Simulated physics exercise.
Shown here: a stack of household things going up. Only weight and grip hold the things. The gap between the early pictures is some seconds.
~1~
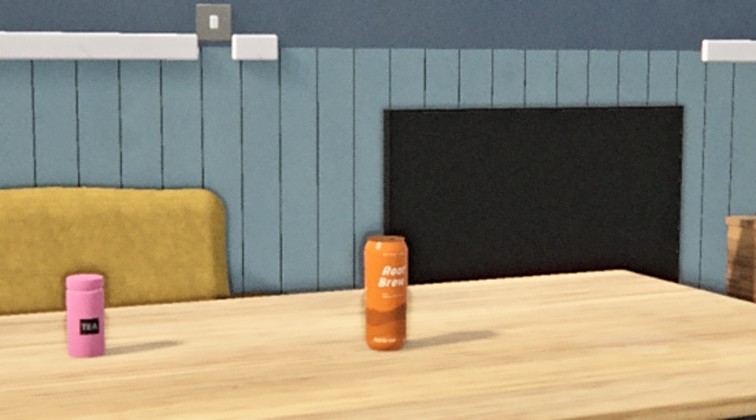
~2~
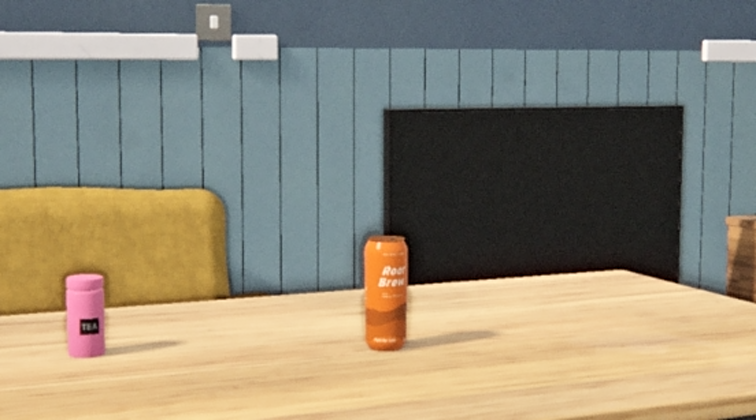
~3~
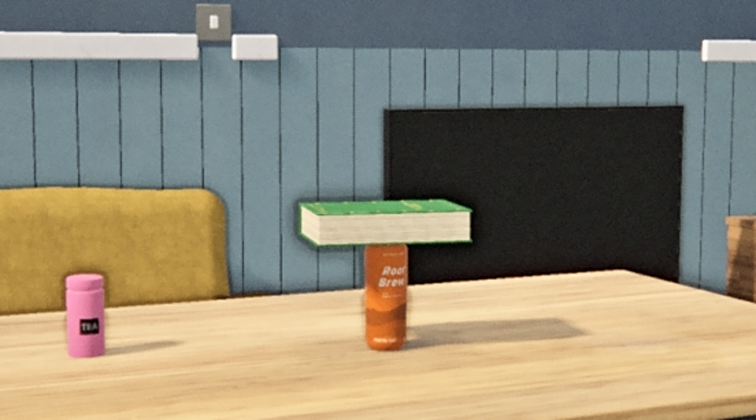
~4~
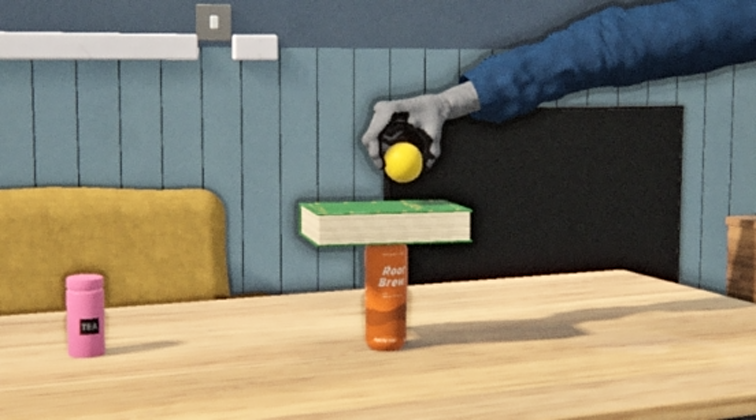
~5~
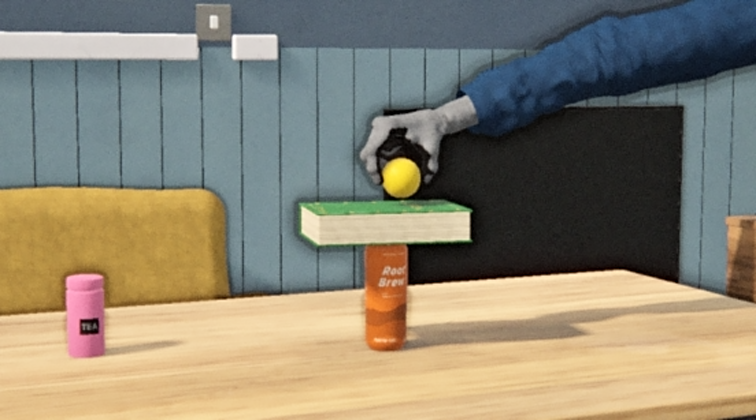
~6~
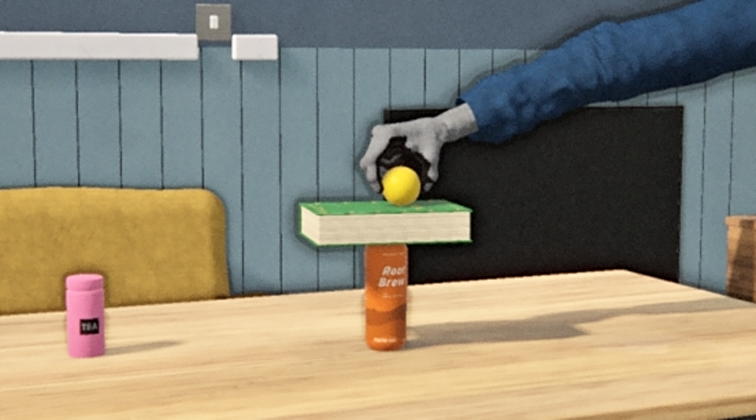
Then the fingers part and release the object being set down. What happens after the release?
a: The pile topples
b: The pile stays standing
The answer is b.
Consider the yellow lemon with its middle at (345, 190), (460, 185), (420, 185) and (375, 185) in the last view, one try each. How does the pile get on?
Outcomes in order: No collapse, a collapse, no collapse, no collapse.
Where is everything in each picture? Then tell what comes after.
In the first picture, the last thing is not in view yet; pink shaker (86, 316).
In the second picture, the last thing is not in view yet.
In the third picture, the last thing is not in view yet; orange can (386, 294).
In the fourth picture, on its way; yellow lemon (403, 162); pink shaker (86, 316).
In the fifth picture, on its way; yellow lemon (401, 178); green book (384, 222).
In the sixth picture, in place under the hand; yellow lemon (401, 186); orange can (386, 294).
Then, 0.20 s after the last picture, nothing has stirred.
Then, 0.50 s after the last picture, yellow lemon resting near (401, 187).
At rest, all 4 in place. Seen from the same camera at the end, yellow lemon near (401, 187). The pile keeps its balance.
